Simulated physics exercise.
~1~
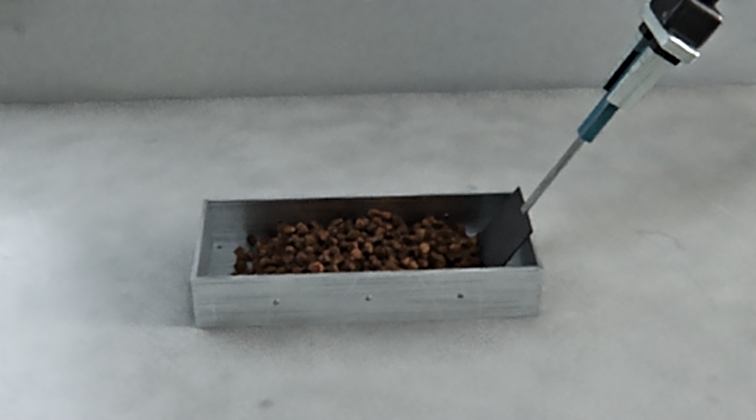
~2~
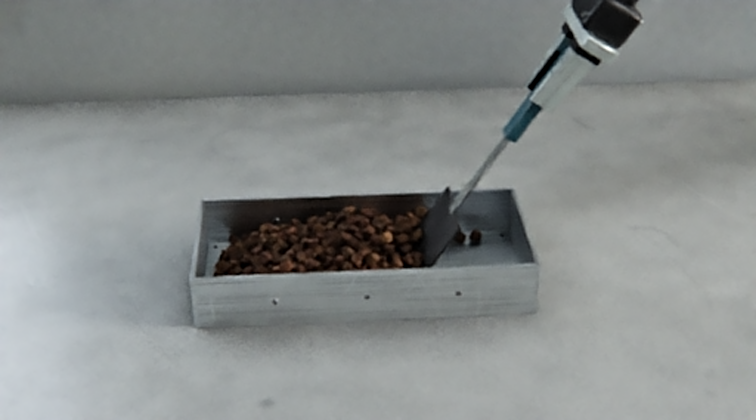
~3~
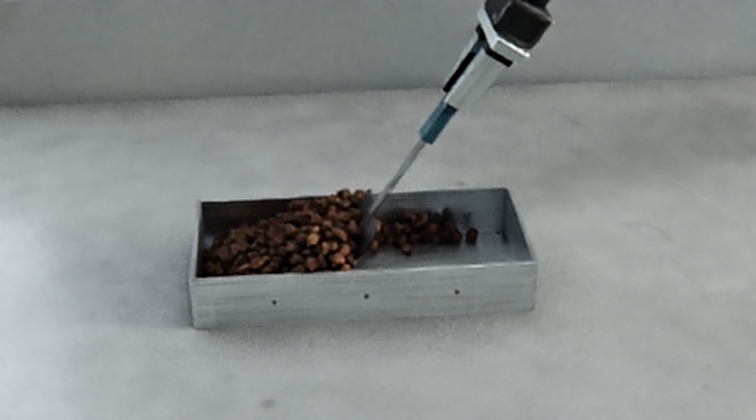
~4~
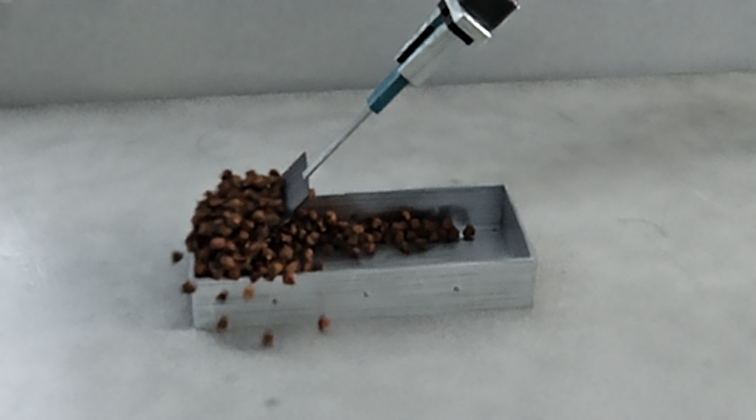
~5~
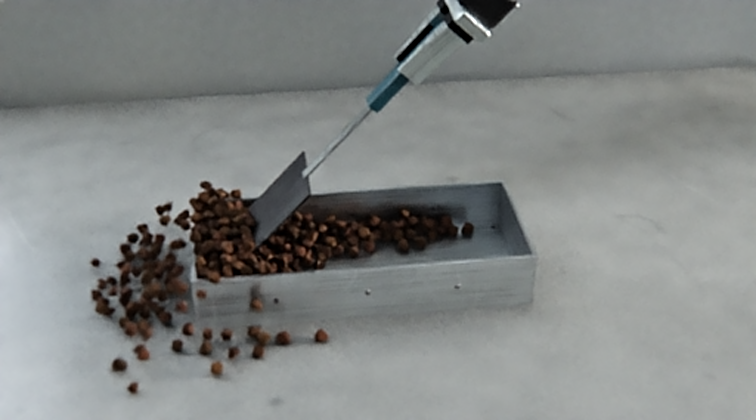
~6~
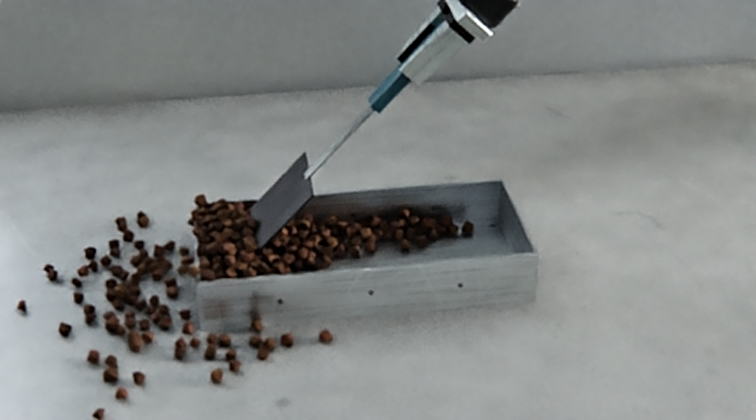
A dark flat paddle on a thin rod, held by a black and silver robotic arm, reaches from the upper right into a shallow grey metal tin of brown pellets, seen from slightly above on a pale, mottled surface. The paddle sweeps left, crowding the pellets into a steep heap and leaving a thin trail behind it. Near the left end it lifts and tilts a little, then stops as pellets spill over the left and front edges. The spilled pellets scatter across the surface, while most of the load stays in the unmoved tin beneath the still paddle.
